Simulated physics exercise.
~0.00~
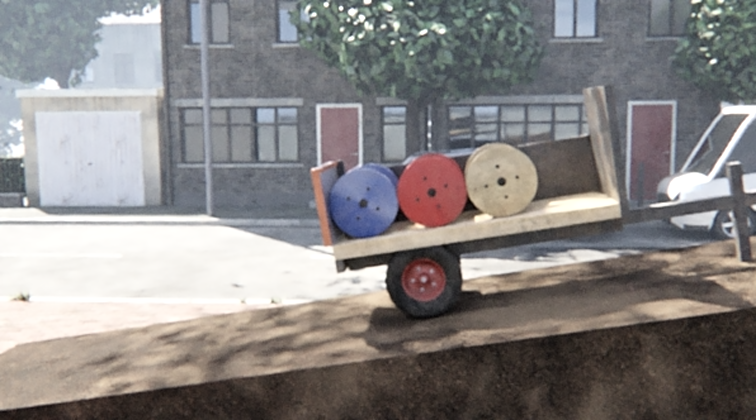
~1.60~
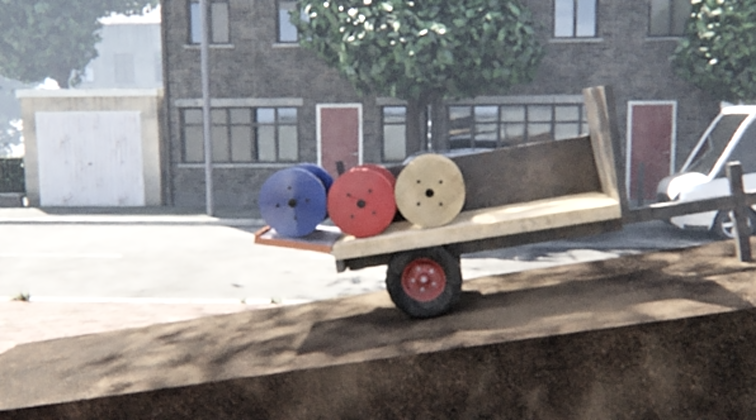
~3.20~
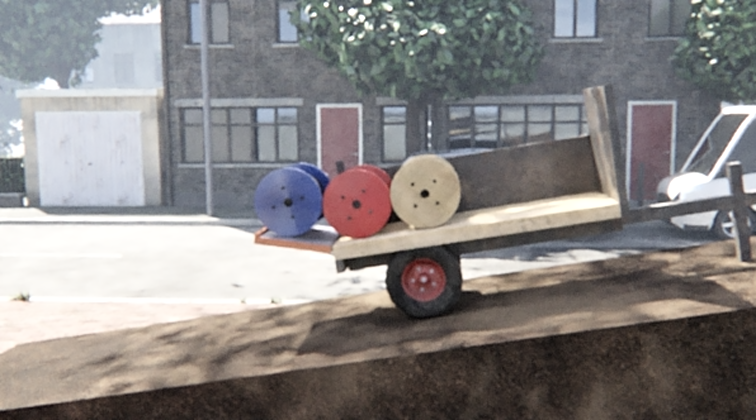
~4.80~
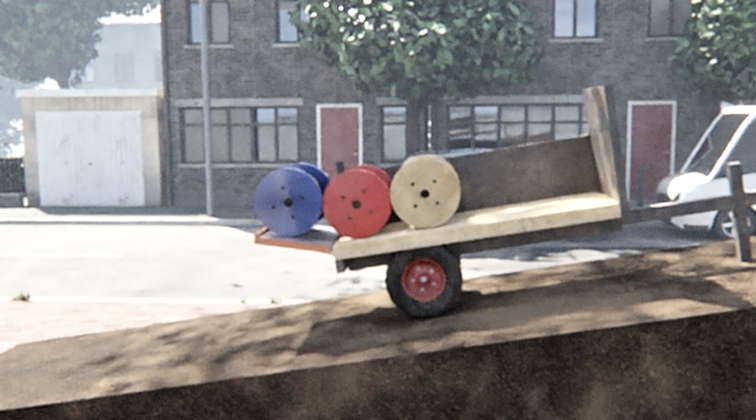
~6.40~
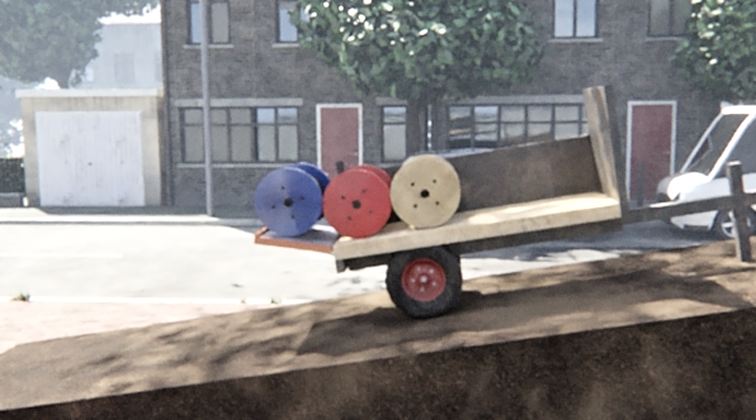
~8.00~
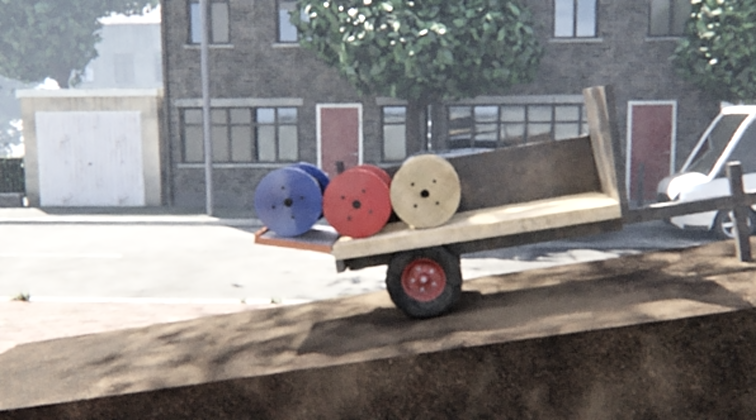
We see a tilted trailer holding blue, red and cream cable reels as its tailgate drops open at the left. The reels roll left together, then stop in a row, the blue one resting on the lowered gate and the other two still on the bed.
